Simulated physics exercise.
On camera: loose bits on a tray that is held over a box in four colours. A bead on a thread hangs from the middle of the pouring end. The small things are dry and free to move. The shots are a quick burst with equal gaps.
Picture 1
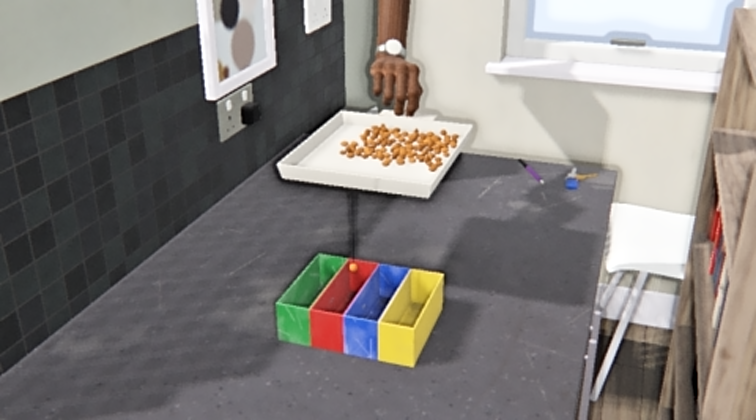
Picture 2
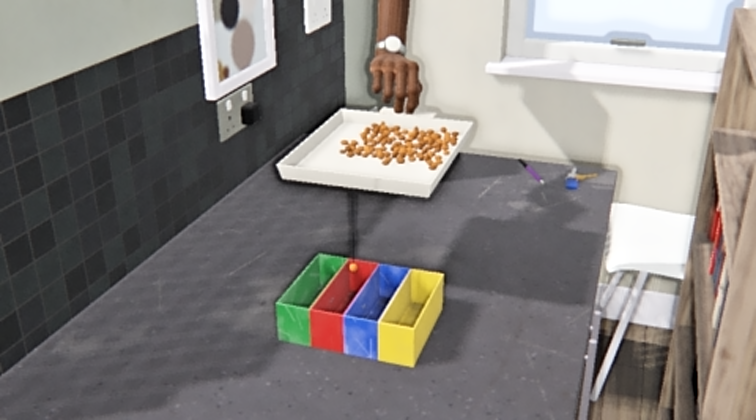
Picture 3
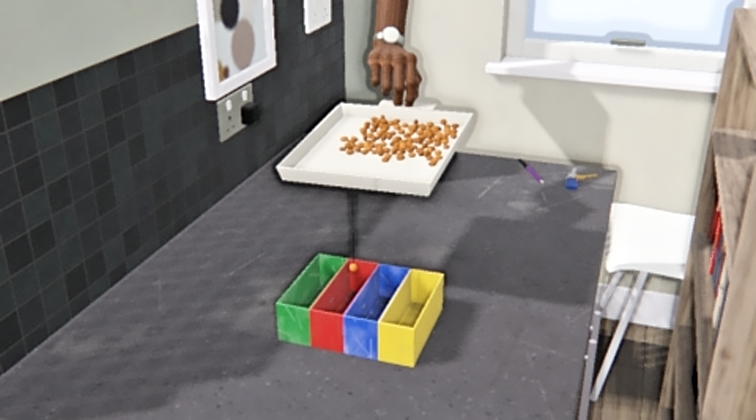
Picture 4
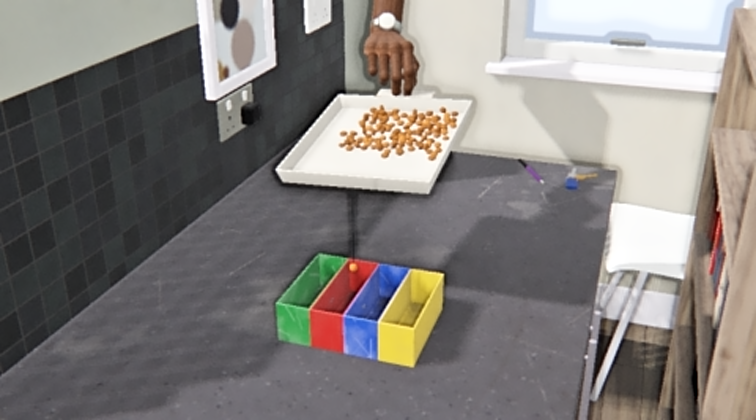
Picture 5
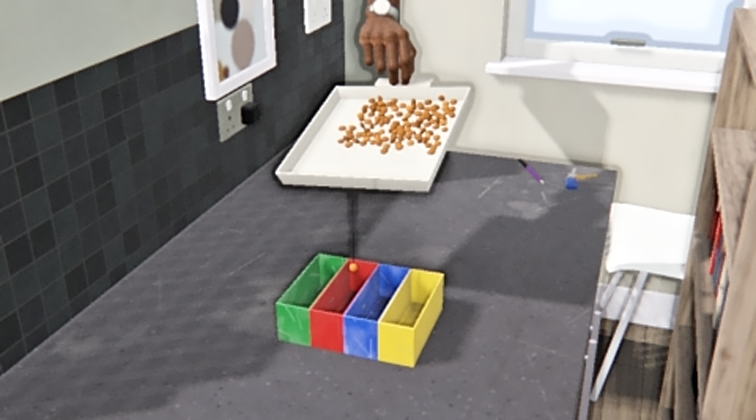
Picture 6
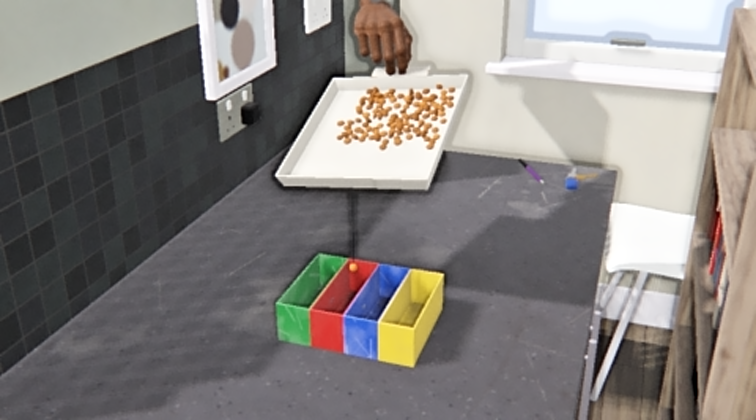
A dark-skinned hand wearing a pale wristwatch steadily raises the far end of a white tray, so the tray slopes more toward the viewer, its near left corner lowest, while the brown bits on it stay bunched together. Below, a bead hangs on a dark thread over an open box with green, red, blue and yellow compartments, left to right. The unmoving camera looks down on a dark worktop beside black tiles, a window and a white chair.
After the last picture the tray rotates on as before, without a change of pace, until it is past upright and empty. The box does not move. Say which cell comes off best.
It favours the green compartment.
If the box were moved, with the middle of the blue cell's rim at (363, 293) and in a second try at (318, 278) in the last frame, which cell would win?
At the first place green, at the second the red cell.
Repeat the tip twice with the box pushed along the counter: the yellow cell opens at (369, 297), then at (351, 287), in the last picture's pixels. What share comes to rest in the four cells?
The first gives 100 %, the second 100 %.
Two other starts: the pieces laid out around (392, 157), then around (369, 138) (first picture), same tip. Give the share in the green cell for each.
In turn 30 and 20 in a hundred.
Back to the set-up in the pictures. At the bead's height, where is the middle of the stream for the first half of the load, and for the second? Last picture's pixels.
At about (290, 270), then at (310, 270).
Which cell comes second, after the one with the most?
Second comes that red cell.
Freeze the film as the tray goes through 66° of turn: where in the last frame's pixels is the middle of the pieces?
At about (317, 180).
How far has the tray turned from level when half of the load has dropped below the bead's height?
At some 105 degrees.
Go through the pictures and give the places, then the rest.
Corners of the pouring end near (282, 163) and (428, 183), level; middle of the load near (409, 147), bits of cat kibble; bead on its thread near (354, 267); green cell near (294, 321); red cell near (327, 327); blue cell near (361, 334); yellow cell near (396, 341), in the first picture.
Corners of the pouring end near (282, 164) and (428, 182), level; middle of the load near (409, 145), in the second picture.
Corners of the pouring end near (281, 166) and (428, 181), tipped barely, lowest at the left corner; middle of the load near (409, 139), in the third picture.
Corners of the pouring end near (281, 168) and (427, 179), tipped a little, lowest at the left corner; middle of the load near (408, 131), in the fourth picture.
Corners of the pouring end near (280, 171) and (426, 178), tipped a little, lowest at the left corner; middle of the load near (407, 123), in the fifth picture.
Corners of the pouring end near (280, 174) and (424, 177), tipped clearly, lowest at the left corner; middle of the load near (405, 116); green cell near (294, 321); red cell near (327, 327); blue cell near (361, 334); yellow cell near (396, 341), in the sixth picture.
Shortly afterwards, tray tipped steeply; the bulk on the tray; a little falling or outside the box.
Next, tray tipped past a quarter turn; near a quarter on the tray; near a quarter in the green cell; a little in the red cell; near half falling or outside the box.
Some moments later, tray tipped past a quarter turn; near a third in the green cell; a little in the red cell; near half falling or outside the box.
In the end, tray tipped past a quarter turn; near a third in the green cell; a little in the red cell; none at all in the yellow cell; none at all in the blue cell; near half outside the box.
